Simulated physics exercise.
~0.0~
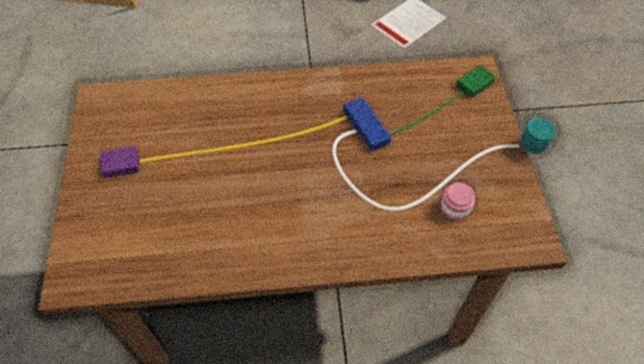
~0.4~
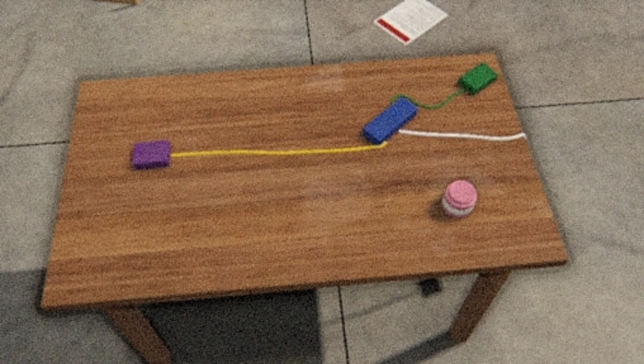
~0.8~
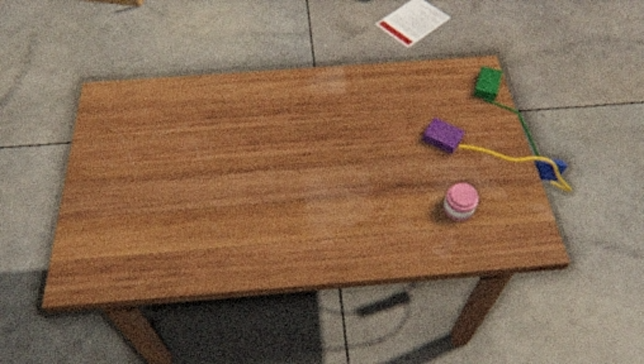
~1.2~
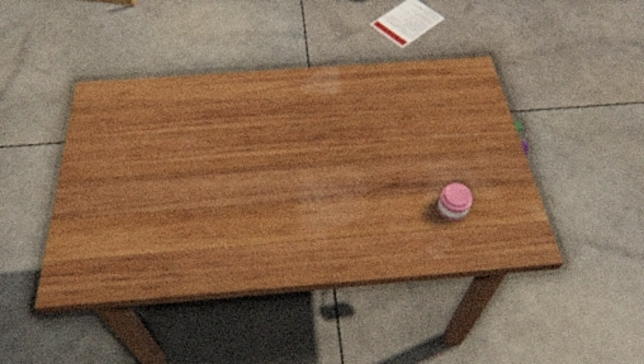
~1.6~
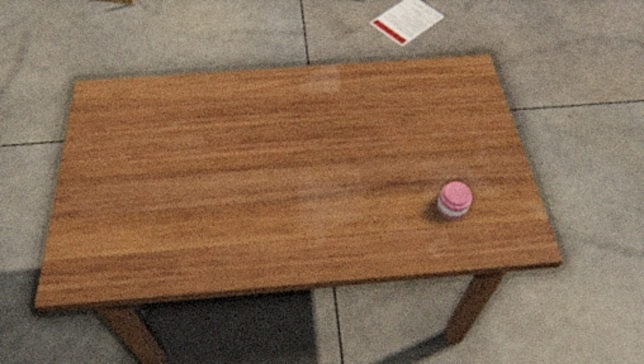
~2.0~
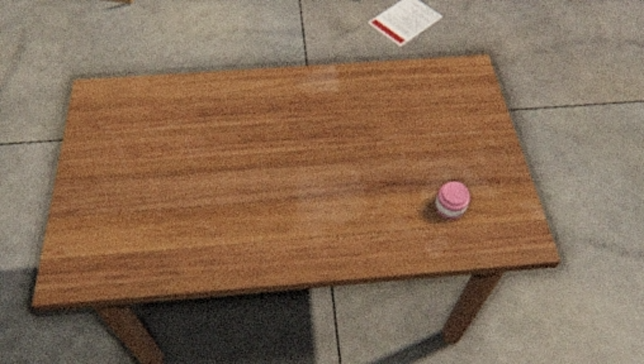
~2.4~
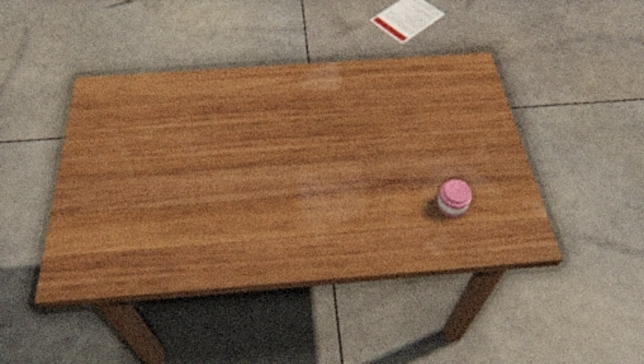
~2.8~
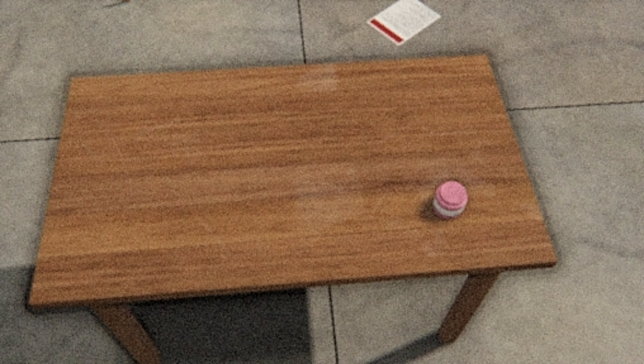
A wooden table held small colored blocks joined by cords, until the teal piece dropped off the right side and the blue, purple and green ones were dragged over after it, leaving only the pink jar standing in its place.
